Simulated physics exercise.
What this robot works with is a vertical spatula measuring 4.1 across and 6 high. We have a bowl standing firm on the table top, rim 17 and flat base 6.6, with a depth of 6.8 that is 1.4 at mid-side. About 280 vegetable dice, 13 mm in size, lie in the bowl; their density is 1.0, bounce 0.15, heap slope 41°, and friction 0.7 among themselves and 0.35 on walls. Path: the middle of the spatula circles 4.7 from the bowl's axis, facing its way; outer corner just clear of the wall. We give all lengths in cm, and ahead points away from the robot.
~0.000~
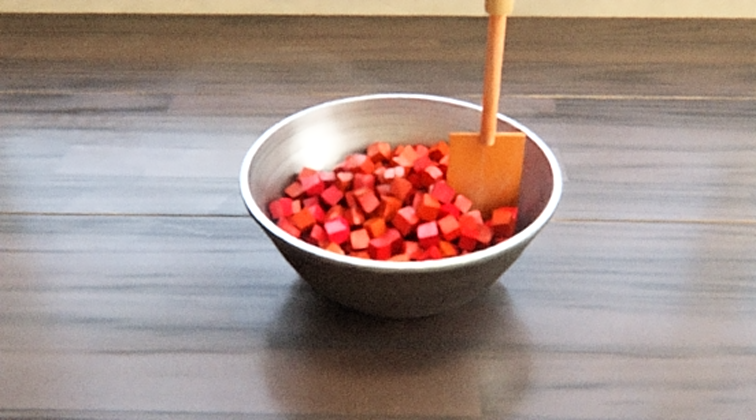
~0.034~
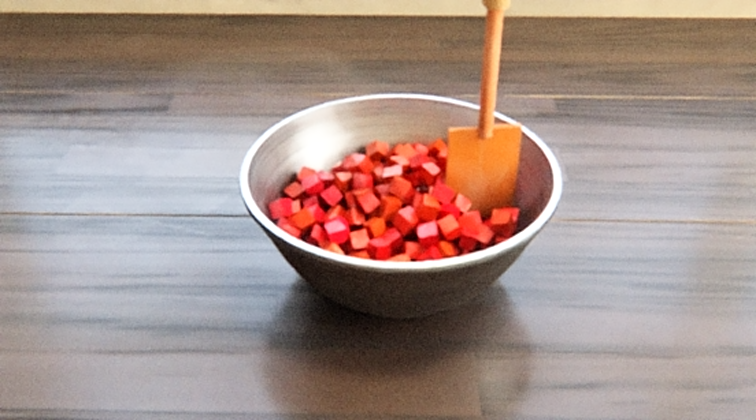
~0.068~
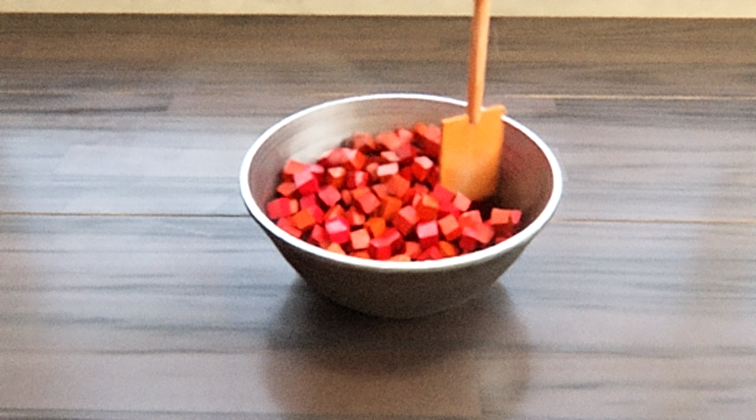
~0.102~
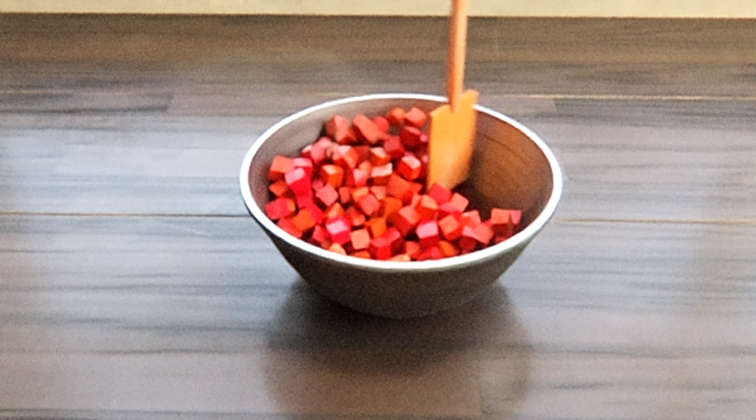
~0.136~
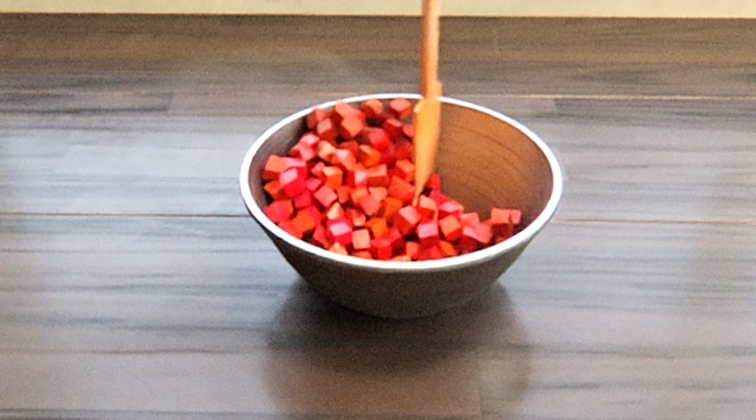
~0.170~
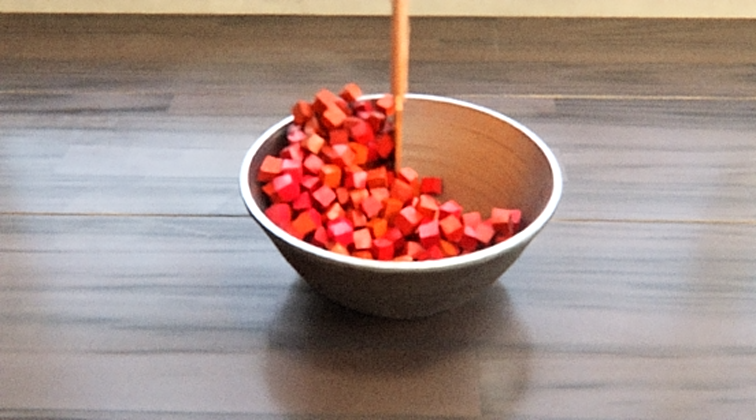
A wooden-coloured spatula sweeps from the right round the back of a metal bowl, heaping red vegetable cubes at the back left.
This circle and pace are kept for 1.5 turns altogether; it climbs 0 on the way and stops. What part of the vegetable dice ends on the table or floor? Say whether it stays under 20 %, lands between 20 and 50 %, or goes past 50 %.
It lands between 20 and 50 %.
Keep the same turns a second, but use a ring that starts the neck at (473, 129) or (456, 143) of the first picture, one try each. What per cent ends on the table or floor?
I'd put it at around 30 and 25 percent.
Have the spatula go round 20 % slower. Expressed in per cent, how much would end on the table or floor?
Estimate: Near 30 in a hundred.
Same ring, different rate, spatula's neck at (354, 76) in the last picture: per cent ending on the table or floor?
Around 45 in a hundred.
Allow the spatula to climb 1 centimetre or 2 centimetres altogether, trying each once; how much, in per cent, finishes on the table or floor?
Trial one: Roughly 30 %; trial two: Roughly 30 %.
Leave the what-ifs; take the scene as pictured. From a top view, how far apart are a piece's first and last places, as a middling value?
I'd put it at roughly 9 centimetres.
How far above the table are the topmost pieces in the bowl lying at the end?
About 8.0 centimetres.
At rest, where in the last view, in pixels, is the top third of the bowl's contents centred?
At about (345, 246).
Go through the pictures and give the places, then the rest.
In the first picture, spatula neck at (490, 109), 0° round; upper third of the load around (399, 202), from x 280 to 505, top at y 150; 281 in the bowl.
In the second picture, spatula neck at (487, 103), 9° round; upper third of the load around (398, 201), from x 280 to 510, top at y 150.
In the third picture, spatula neck at (475, 89), 29° round; upper third of the load around (389, 194), from x 280 to 510, top at y 135.
In the fourth picture, spatula neck at (454, 79), 50° round; upper third of the load around (375, 182), from x 275 to 510, top at y 120.
In the fifth picture, spatula neck at (428, 72), 71° round; upper third of the load around (358, 178), from x 275 to 510, top at y 110.
In the sixth picture, spatula neck at (399, 70), 92° round; upper third of the load around (347, 170), from x 270 to 510, top at y 95; 281 in the bowl.
By 0.45 s, 266° round, highest piece 10 above the table; 230 in the bowl, 32 on the table or floor, 19 in flight or on the tool.
By 0.74 s, 81° round, highest piece 9 above the table; 191 in the bowl, 79 on the table or floor, 11 in flight or on the tool.
By 1.08 s, 180° round, highest piece 8 above the table; 168 in the bowl, 113 on the table or floor.
By 1.78 s, 180° round, highest piece 8 above the table; 168 in the bowl, 113 on the table or floor.
Final count, 168 in the bowl, 113 on the table or floor. That is 40 % on the table or floor.
